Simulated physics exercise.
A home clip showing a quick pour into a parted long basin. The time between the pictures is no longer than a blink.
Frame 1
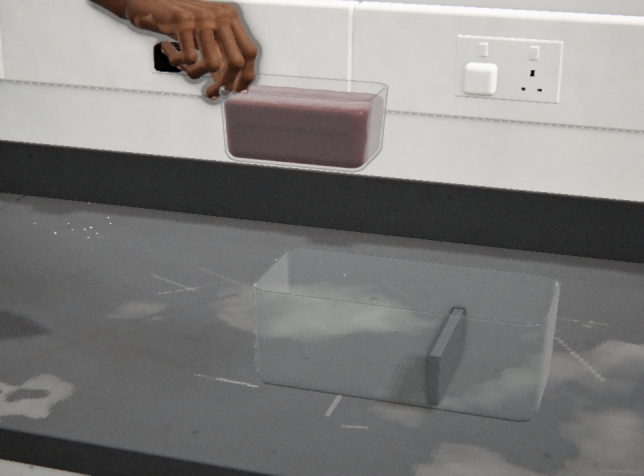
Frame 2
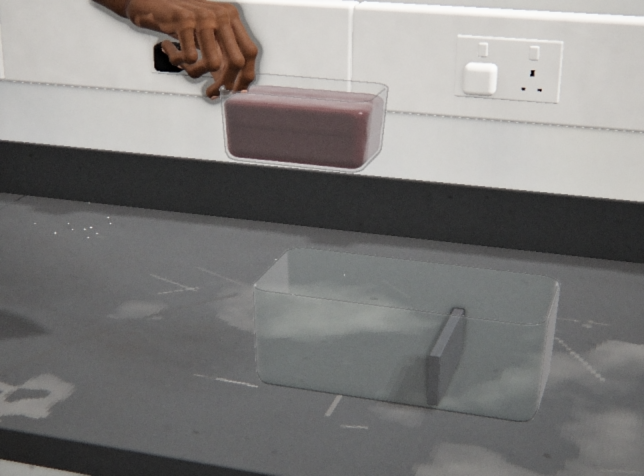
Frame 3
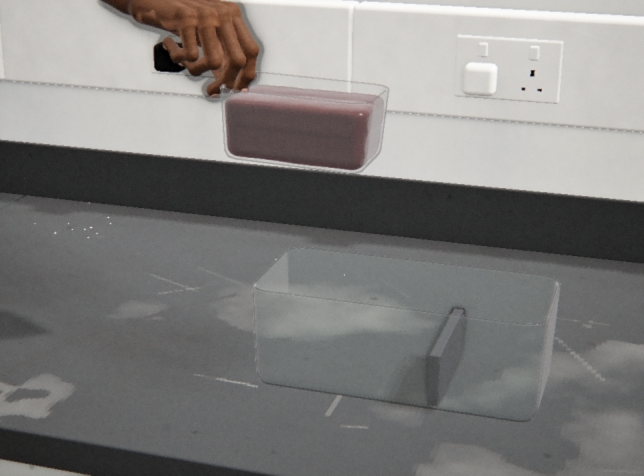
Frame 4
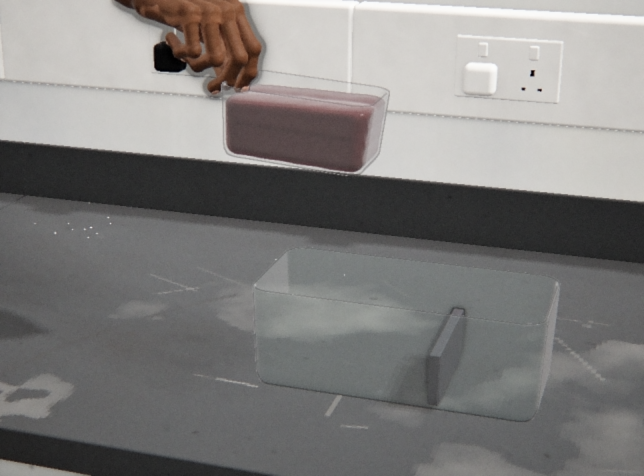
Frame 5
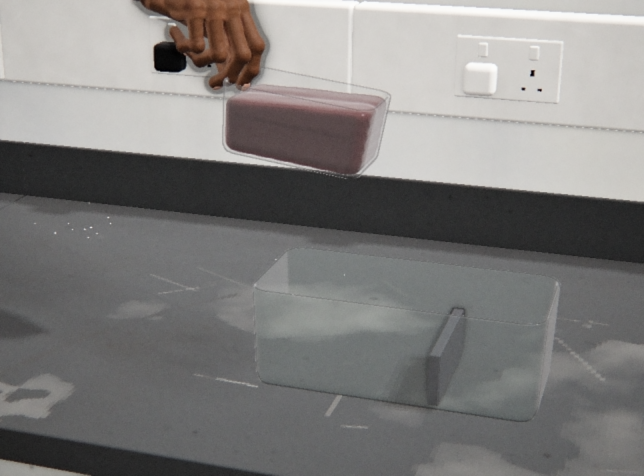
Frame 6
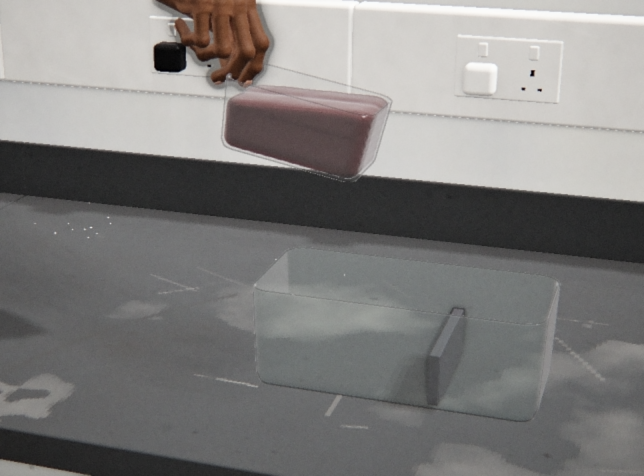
A hand held a small clear tub of dark pink liquid above a long clear basin with an upright divider, kept it level at first, then slowly tilted it slightly down to the right.
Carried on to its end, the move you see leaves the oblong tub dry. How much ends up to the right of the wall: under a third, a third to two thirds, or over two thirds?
A third to two thirds.
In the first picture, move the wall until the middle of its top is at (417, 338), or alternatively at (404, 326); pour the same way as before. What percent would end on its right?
About 70 per cent on the first try, and 75 per cent on the second.
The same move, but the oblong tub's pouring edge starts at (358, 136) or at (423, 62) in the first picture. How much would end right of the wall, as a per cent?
Roughly 5 percent on the first try and 70 percent on the second.
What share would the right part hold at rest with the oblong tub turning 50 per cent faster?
I'd say close to 45 %.
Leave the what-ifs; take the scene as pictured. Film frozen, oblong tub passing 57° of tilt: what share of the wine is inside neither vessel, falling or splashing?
Around 35 %.
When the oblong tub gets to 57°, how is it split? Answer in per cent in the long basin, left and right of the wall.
Left: Some 5 %. Right: Some 15 %.
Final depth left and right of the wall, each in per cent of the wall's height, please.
Left side 20 percent, right side 60 percent.
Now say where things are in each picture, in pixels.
The first frame shows tilt 0°; pouring edge (379, 95); surface from (237, 92) to (378, 104); the long basin's rim runs from (270, 268) to (553, 303); the wall's top is at (447, 333).
The second frame shows tilt 0°; pouring edge (379, 96); surface from (237, 92) to (379, 104).
The third frame shows tilt 2°; pouring edge (380, 97); surface from (238, 92) to (379, 104).
The fourth frame shows tilt 4°; pouring edge (381, 100); surface from (239, 91) to (380, 105).
The fifth frame shows tilt 7°; pouring edge (382, 104); surface from (239, 91) to (381, 105).
The sixth frame shows tilt 10°; pouring edge (383, 110); surface from (240, 92) to (384, 106).
A moment on, the oblong tub is tipped part way and 47 per cent is still to pour, 6 is left of the wall and 13 right of it.
Next, the oblong tub is tipped on its side and 10 per cent is still to pour, 27 is left of the wall and 51 right of it.
Then the oblong tub is tipped right over and 1 per cent is still to pour, 41 is left of the wall and 52 right of it.
Later the oblong tub is tipped right over and 0 per cent is still to pour, 43 is left of the wall and 52 right of it.
At rest 43 per cent lies left of the wall, 52 right of it and 5 outside.
